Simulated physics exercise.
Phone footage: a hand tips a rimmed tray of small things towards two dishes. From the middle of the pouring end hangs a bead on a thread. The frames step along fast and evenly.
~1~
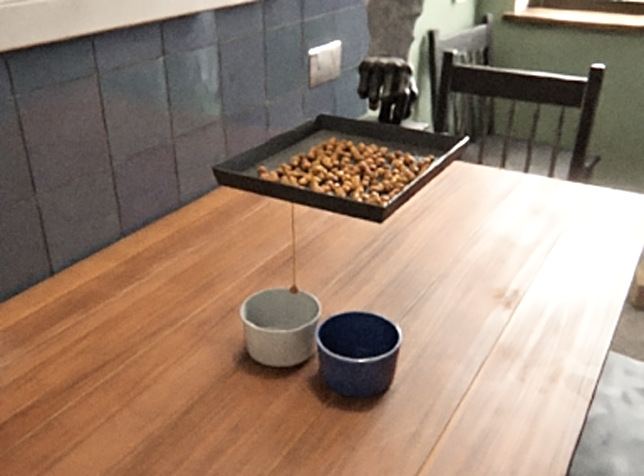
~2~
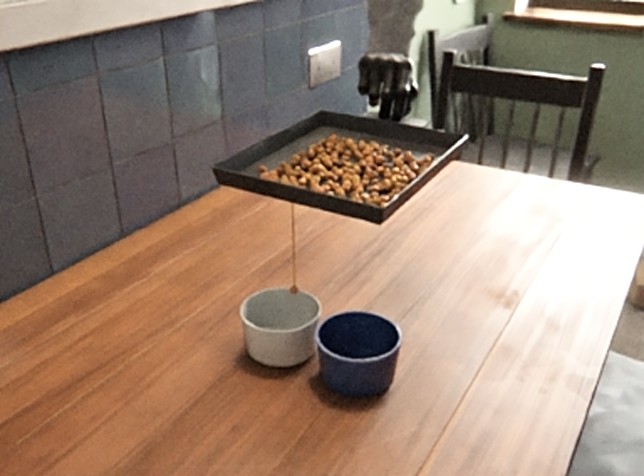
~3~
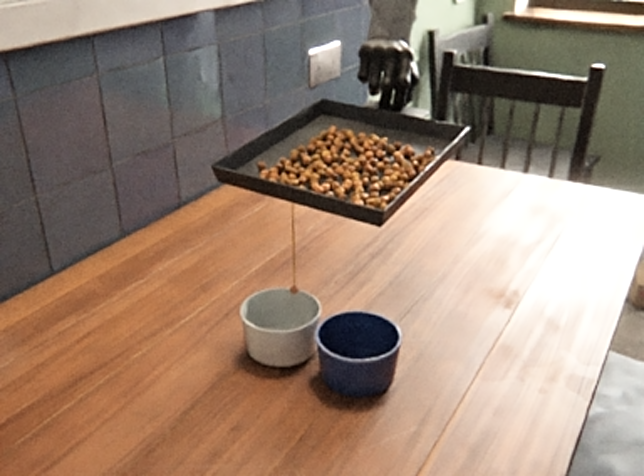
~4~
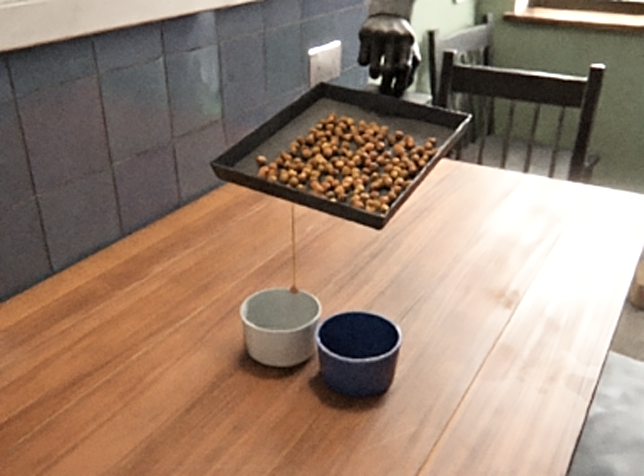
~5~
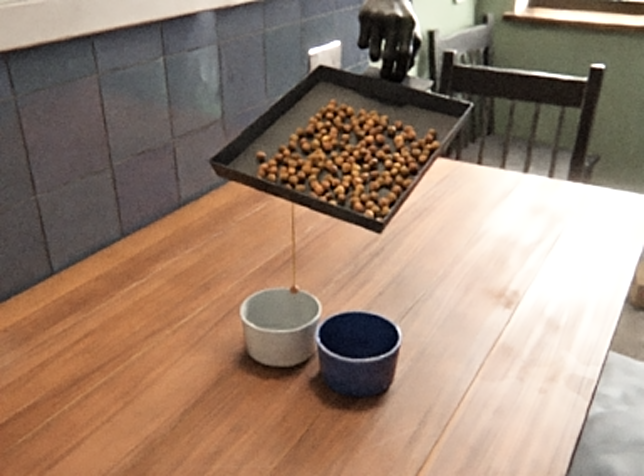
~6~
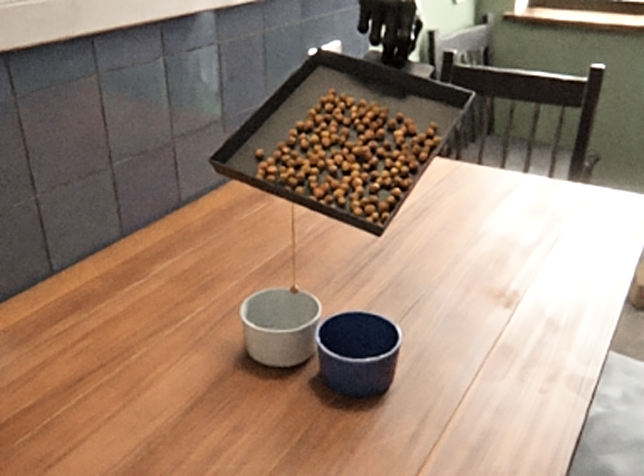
The video shows a black-gloved or dark mechanical hand behind a dark rimmed tray of roasted chickpeas, raising its far side above a pale dish and a blue dish as the near edge slants down rightward and some chickpeas shift.
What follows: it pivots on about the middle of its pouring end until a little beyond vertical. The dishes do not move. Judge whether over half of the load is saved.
Over half of it is saved.
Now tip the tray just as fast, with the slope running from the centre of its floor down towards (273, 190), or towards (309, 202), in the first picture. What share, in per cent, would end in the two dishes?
Respectively close to 20 and 40 in a hundred.
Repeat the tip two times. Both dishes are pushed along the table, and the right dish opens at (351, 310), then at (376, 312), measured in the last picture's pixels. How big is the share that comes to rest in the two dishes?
Around 30 and then 40 per cent.
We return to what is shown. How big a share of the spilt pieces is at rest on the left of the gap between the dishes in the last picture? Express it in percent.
Reading: Around 70 %.
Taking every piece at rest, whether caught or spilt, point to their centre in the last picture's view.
Close to (355, 361), more or less.
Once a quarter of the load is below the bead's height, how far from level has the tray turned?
The angle is around 105°.
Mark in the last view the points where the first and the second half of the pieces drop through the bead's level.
For the early half I get (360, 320), and for the late half (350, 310).
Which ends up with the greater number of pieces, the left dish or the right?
Of the two, the right-side one is the fuller.
Shortly afterwards, tray tipped steeply; the whole lot on the tray.
Next, tray tipped past a quarter turn; near a third on the tray; near a quarter in the right dish; only a few in the left dish; only a few outside both; near a third in the air.
Some moments later, tray tipped past a quarter turn; the bulk in the right dish; a little in the left dish; a little outside both.
In the end, tray tipped past a quarter turn; the bulk in the right dish; a little in the left dish; a little outside both.
